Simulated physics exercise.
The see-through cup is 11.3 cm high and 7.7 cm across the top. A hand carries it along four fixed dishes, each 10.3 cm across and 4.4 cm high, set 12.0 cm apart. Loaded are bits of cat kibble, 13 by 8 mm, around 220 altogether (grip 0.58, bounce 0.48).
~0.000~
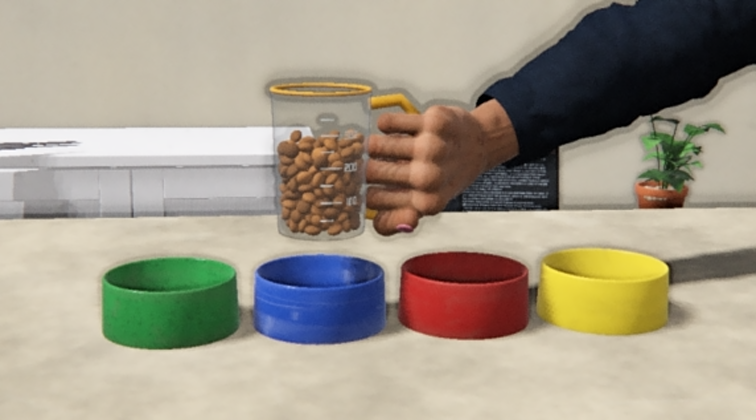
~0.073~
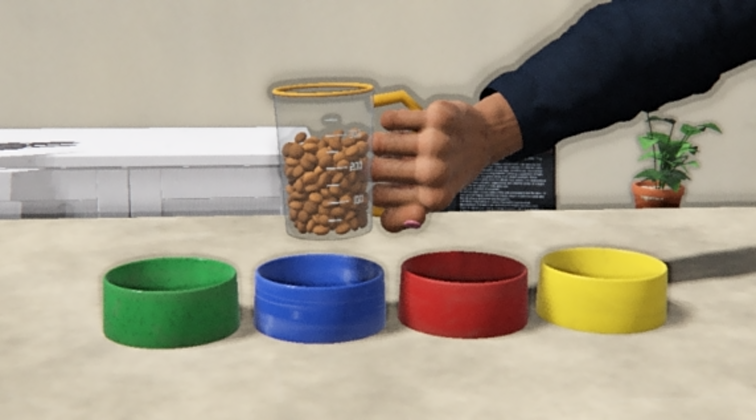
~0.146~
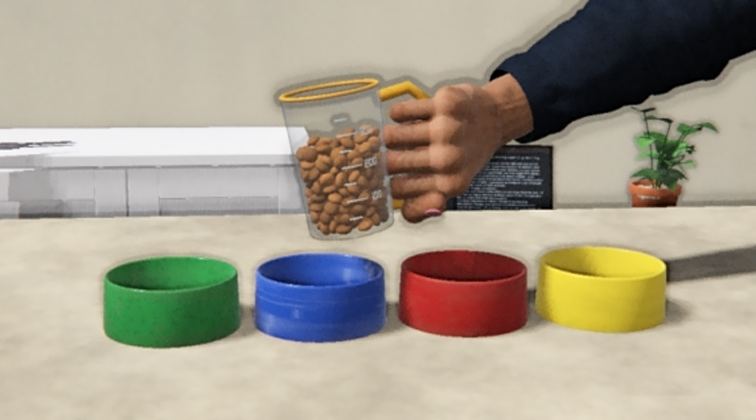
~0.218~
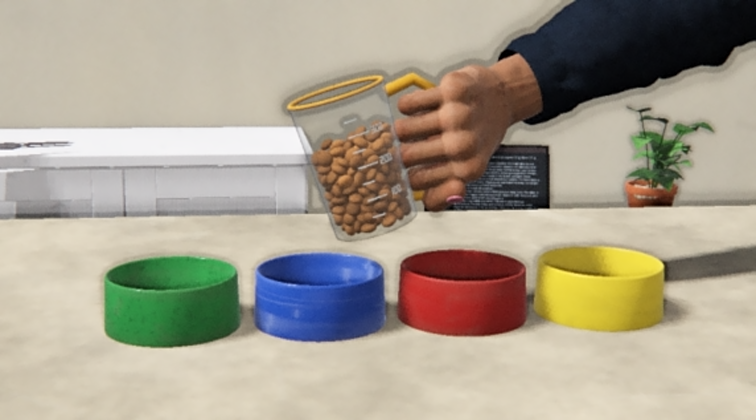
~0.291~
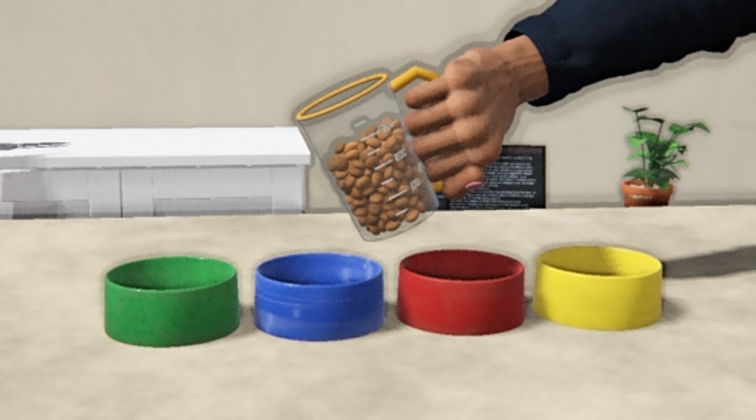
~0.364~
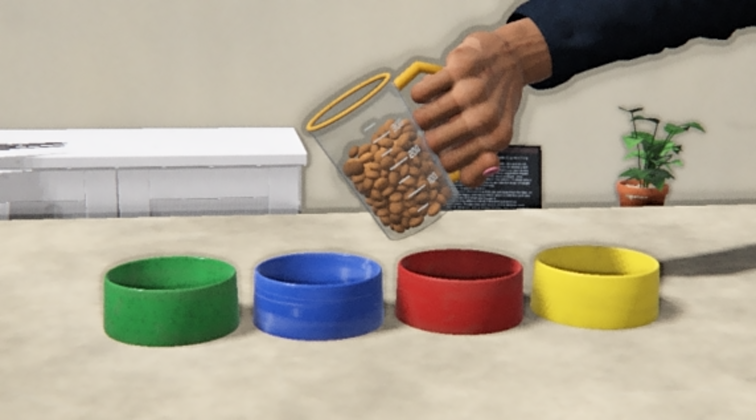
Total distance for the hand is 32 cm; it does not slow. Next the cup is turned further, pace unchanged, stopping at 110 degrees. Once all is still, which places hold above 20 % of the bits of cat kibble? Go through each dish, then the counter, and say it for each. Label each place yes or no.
Red: Yes. Blue: No. Green: No. Yellow: Yes. Counter: No.
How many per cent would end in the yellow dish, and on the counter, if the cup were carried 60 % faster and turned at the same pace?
Shares: Yellow 90, counter 0.
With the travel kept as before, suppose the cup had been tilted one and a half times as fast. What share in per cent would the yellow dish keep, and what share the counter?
I'd expect yellow to end at 30 and the counter at 10.
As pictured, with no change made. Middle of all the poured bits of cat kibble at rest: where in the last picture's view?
Est. centre at rest: (564, 298) px.
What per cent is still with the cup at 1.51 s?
Around 55 per cent of the load.
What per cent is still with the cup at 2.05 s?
30 per cent.
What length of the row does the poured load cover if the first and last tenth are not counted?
I'd put it near 15 cm.
Then, at 1.05 s, tilt 108 degrees; cup holds 95 %, red 5 %.
After 1.51 s, tilt 110 degrees; cup holds 55 %, red 30 %, yellow 5 %.
After 2.05 s, tilt 110 degrees; cup holds 30 %, red 30 %, yellow 30 %.
At rest (4.1 s), red 30 %, blue 0 %, green 0 %, yellow 50 %, counter 10 %, cup 10 %.
